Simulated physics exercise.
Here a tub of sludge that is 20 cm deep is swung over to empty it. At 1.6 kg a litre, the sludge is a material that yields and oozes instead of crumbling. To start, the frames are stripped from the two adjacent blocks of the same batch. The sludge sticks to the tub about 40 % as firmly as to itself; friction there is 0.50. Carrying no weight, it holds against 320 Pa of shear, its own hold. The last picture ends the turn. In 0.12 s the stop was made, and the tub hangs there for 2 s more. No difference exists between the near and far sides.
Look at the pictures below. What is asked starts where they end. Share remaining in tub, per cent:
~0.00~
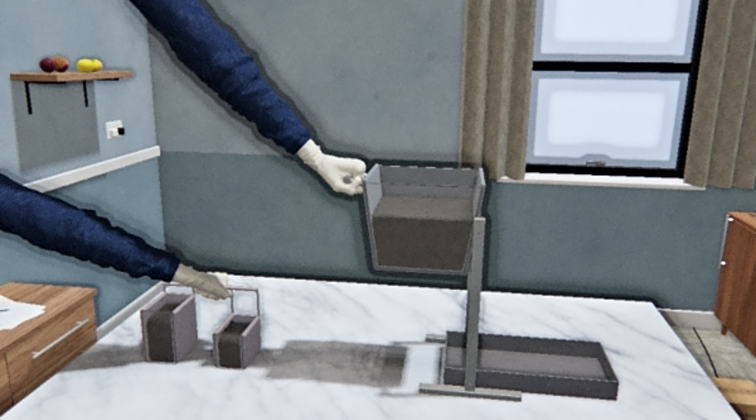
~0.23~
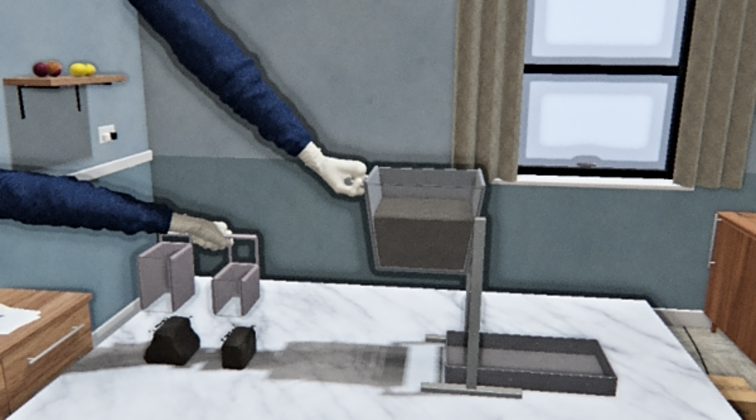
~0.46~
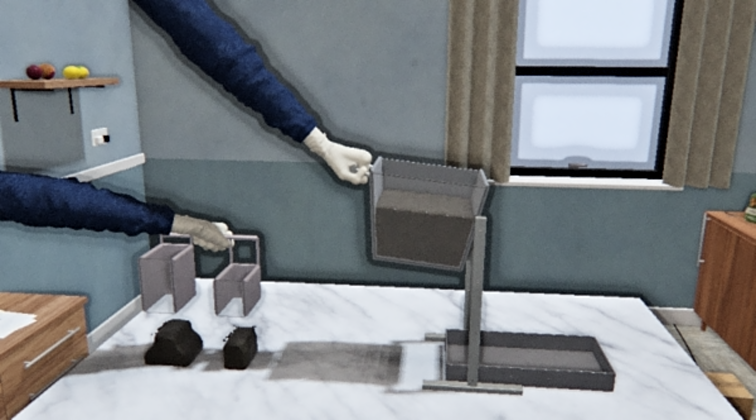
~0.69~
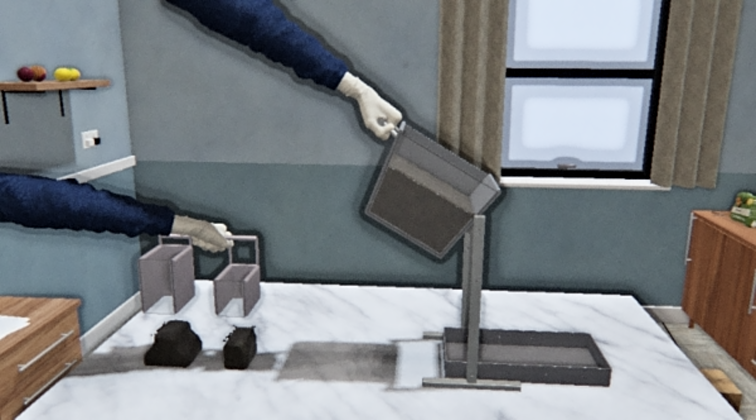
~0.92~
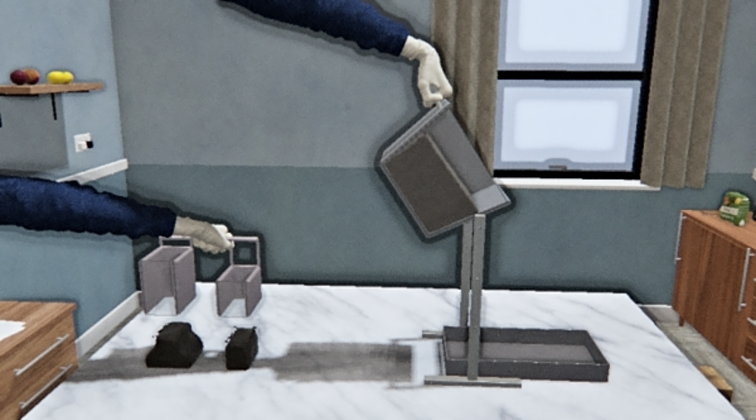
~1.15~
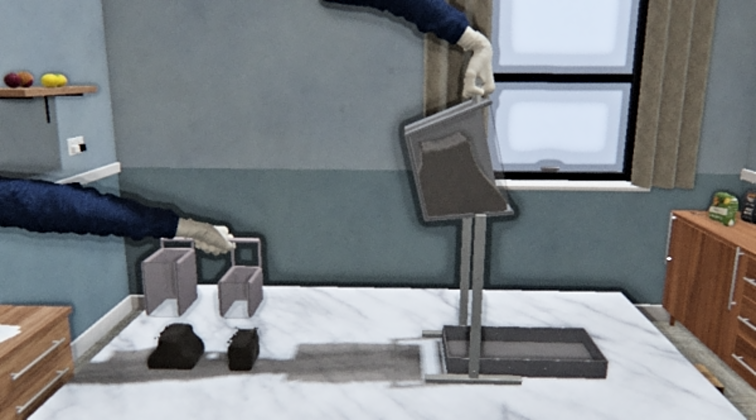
Near 63 percent.
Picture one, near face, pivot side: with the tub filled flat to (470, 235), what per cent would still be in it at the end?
I'd say close to 100 % stays in the tub.
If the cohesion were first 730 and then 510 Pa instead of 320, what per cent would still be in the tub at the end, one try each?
In order: Around 100 % and around 95 %.
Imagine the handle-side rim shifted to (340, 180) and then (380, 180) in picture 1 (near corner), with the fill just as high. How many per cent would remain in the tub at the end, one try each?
50 %, then 85 %.
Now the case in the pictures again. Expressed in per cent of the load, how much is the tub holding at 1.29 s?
Near 90 %.
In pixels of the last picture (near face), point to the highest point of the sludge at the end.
About (462, 175).
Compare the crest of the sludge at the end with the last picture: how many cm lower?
The top ends up some 8 cm below its level in the last picture.
After 1.29 s, the tub is at 76 degrees and holds 91 %.
After 1.46 s, the tub is at 76 degrees and holds 74 %.
After 1.63 s, the tub is at 76 degrees and holds 65 %.
After 1.80 s, the tub is at 76 degrees and holds 63 %.
After 3.15 s, at the end, the tub is at 76 degrees and holds 63 %.
